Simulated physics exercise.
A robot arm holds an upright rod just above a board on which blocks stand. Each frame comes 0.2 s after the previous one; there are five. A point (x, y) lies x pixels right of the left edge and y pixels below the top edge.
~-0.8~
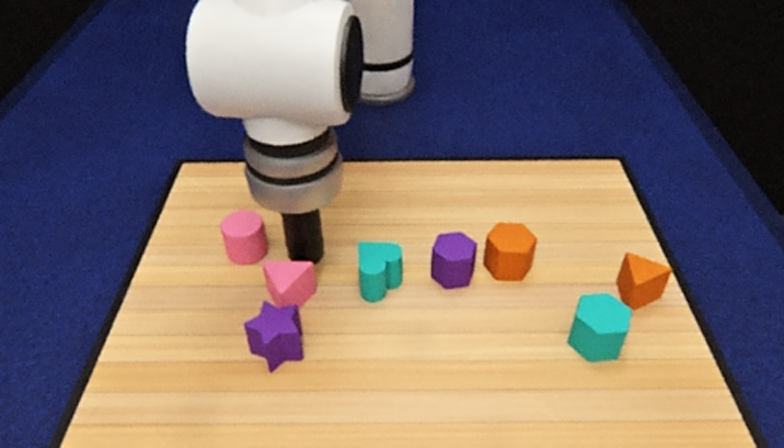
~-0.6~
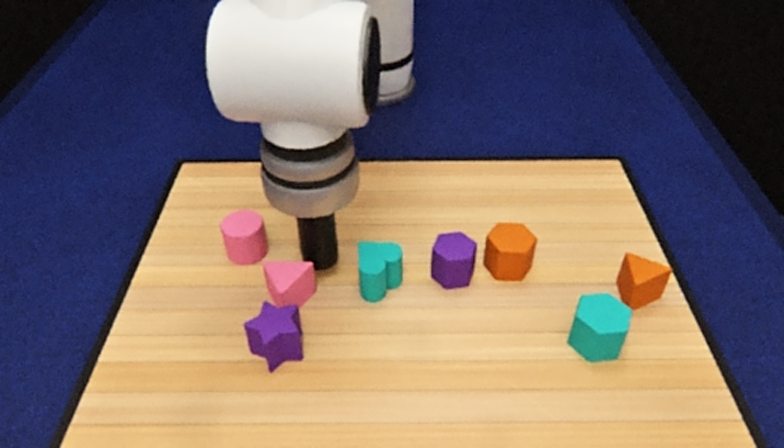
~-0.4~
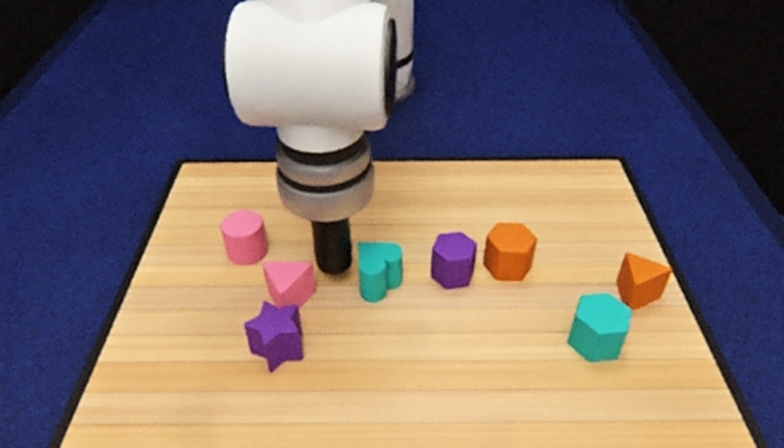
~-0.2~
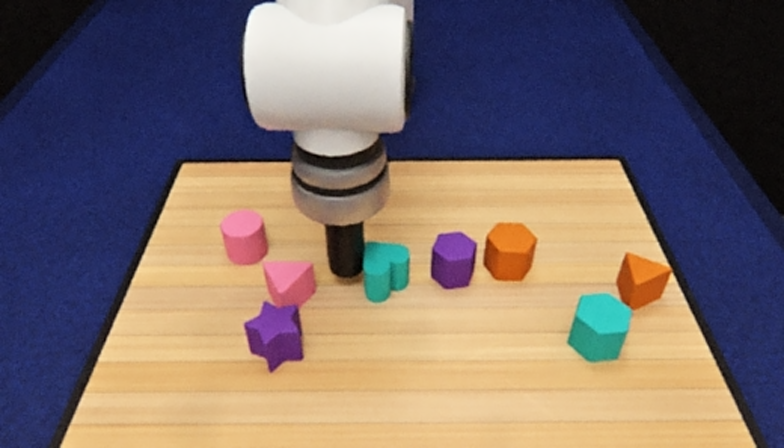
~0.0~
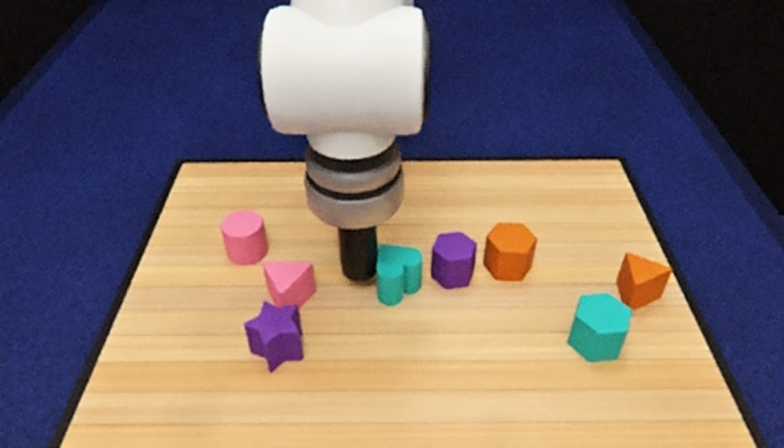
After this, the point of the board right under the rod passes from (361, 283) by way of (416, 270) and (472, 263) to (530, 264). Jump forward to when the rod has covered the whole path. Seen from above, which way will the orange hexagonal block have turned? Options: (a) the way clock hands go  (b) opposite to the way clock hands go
I'll go with b - opposite to the way clock hands go.
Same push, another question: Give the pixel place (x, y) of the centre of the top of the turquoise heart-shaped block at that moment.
The top centre is at (440, 268).
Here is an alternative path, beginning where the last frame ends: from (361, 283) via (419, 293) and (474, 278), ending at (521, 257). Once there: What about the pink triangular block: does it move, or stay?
By the time the path is finished, it has hardly shifted at all.
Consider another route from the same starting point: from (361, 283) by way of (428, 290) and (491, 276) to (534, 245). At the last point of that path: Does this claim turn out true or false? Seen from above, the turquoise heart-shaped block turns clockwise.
It is true.
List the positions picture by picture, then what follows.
The first picture shows tip of the rod at (306, 255), middles of tops, pink triangular block at (285, 271), turquoise heart-shaped block at (377, 255), purple hexagonal block at (455, 245), orange hexagonal block at (512, 236).
The second picture shows rod at (321, 259), nothing pushed.
The third picture shows rod at (334, 262), nothing pushed.
The fourth picture shows rod at (347, 266), turquoise heart-shaped block at (383, 256).
The fifth picture shows rod at (360, 269), pink triangular block at (285, 271), turquoise heart-shaped block at (396, 259), purple hexagonal block at (455, 245), orange hexagonal block at (512, 236).
The first path, step by step. One third of the way, rod at (418, 256); turquoise heart-shaped block at (435, 267), turned 40° clockwise; purple hexagonal block at (461, 244).
Two thirds of the way, rod at (475, 250); turquoise heart-shaped block at (440, 268), turned 55° clockwise; purple hexagonal block at (513, 248), turned 20° clockwise; orange hexagonal block at (554, 238), turned 35° anticlockwise.
At the end, rod at (532, 250); pink triangular block unmoved; turquoise heart-shaped block at (440, 268), turned 55° clockwise; purple hexagonal block at (544, 262), turned 65° clockwise; orange hexagonal block at (577, 242), turned 75° anticlockwise.
